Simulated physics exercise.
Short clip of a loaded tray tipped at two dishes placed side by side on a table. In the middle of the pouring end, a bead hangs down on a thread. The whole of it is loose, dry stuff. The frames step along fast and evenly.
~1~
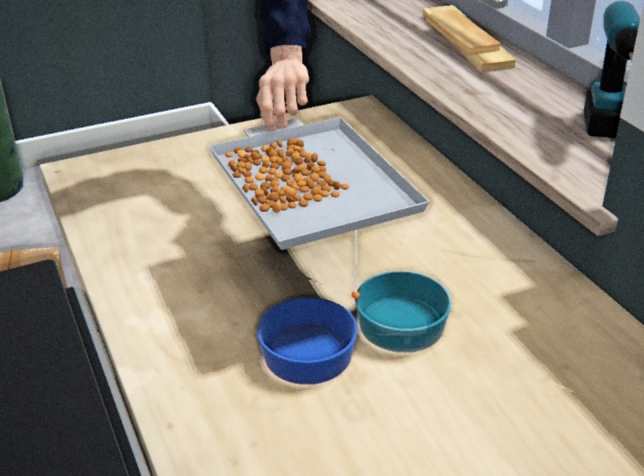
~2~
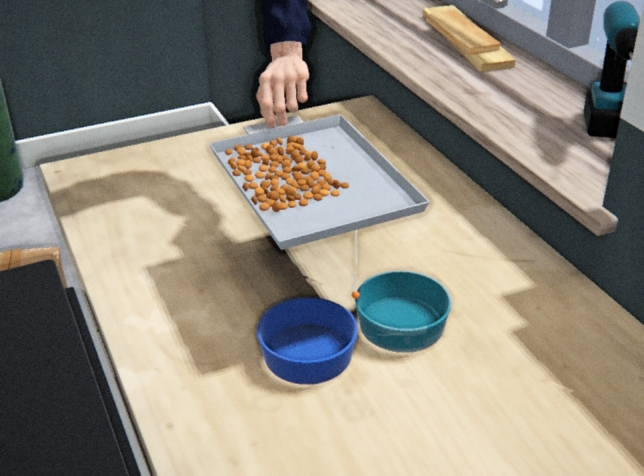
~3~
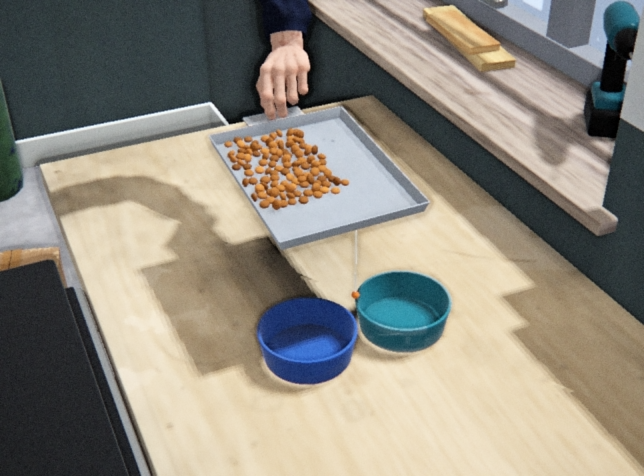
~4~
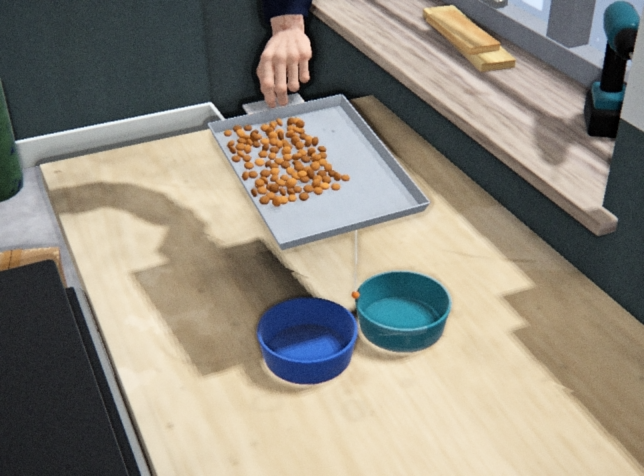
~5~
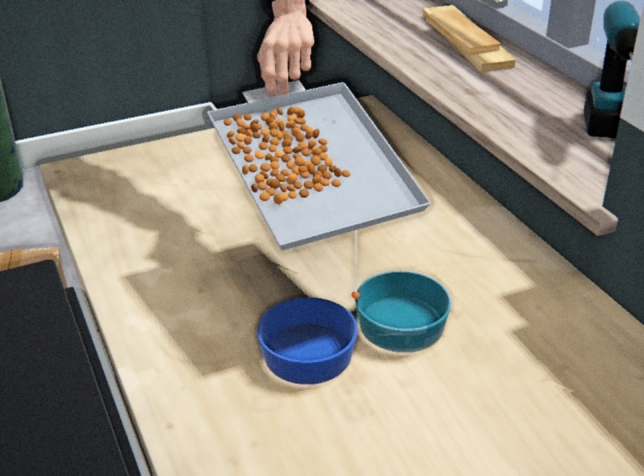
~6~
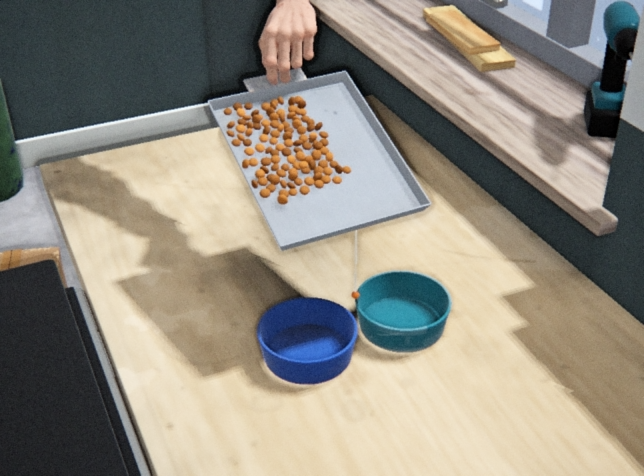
On a wooden table, a hand held a gray tray of brown kibble near a blue dish and a teal one, then steadily raised its back edge, the pieces staying bunched toward the upper left.
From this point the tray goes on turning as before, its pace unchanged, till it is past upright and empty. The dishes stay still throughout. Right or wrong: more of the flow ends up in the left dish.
Right.
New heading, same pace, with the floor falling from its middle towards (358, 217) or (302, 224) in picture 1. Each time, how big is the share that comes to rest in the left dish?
Respectively close to 20 and 100 in a hundred.
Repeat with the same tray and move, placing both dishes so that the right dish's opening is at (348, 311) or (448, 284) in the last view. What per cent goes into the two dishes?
50 per cent, then 50 per cent.
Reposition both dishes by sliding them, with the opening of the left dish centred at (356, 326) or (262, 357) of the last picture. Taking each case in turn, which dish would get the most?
First try: The leftmost dish; second try: The rightmost dish.
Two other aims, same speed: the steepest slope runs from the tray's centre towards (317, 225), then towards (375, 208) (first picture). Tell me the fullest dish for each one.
The leftmost dish, then the rightmost dish.
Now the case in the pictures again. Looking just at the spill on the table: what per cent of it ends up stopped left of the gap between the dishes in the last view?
Estimate: About 20 per cent.
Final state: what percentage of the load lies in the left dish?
Roughly 50 %.
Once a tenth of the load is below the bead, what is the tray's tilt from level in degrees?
Approx. 65° from level.
Soon after the last picture, tray tipped steeply; most on the tray; a stray few in the right dish; about a quarter in the air.
A little later, tray tipped right over; about a quarter on the tray; about a third in the left dish; a small part in the right dish; about a quarter outside both; a small part in the air.
Later still, tray tipped past a quarter turn; about half in the left dish; about a quarter in the right dish; about a third outside both.
At rest, tray tipped past a quarter turn; about half in the left dish; about a quarter in the right dish; about a third outside both.
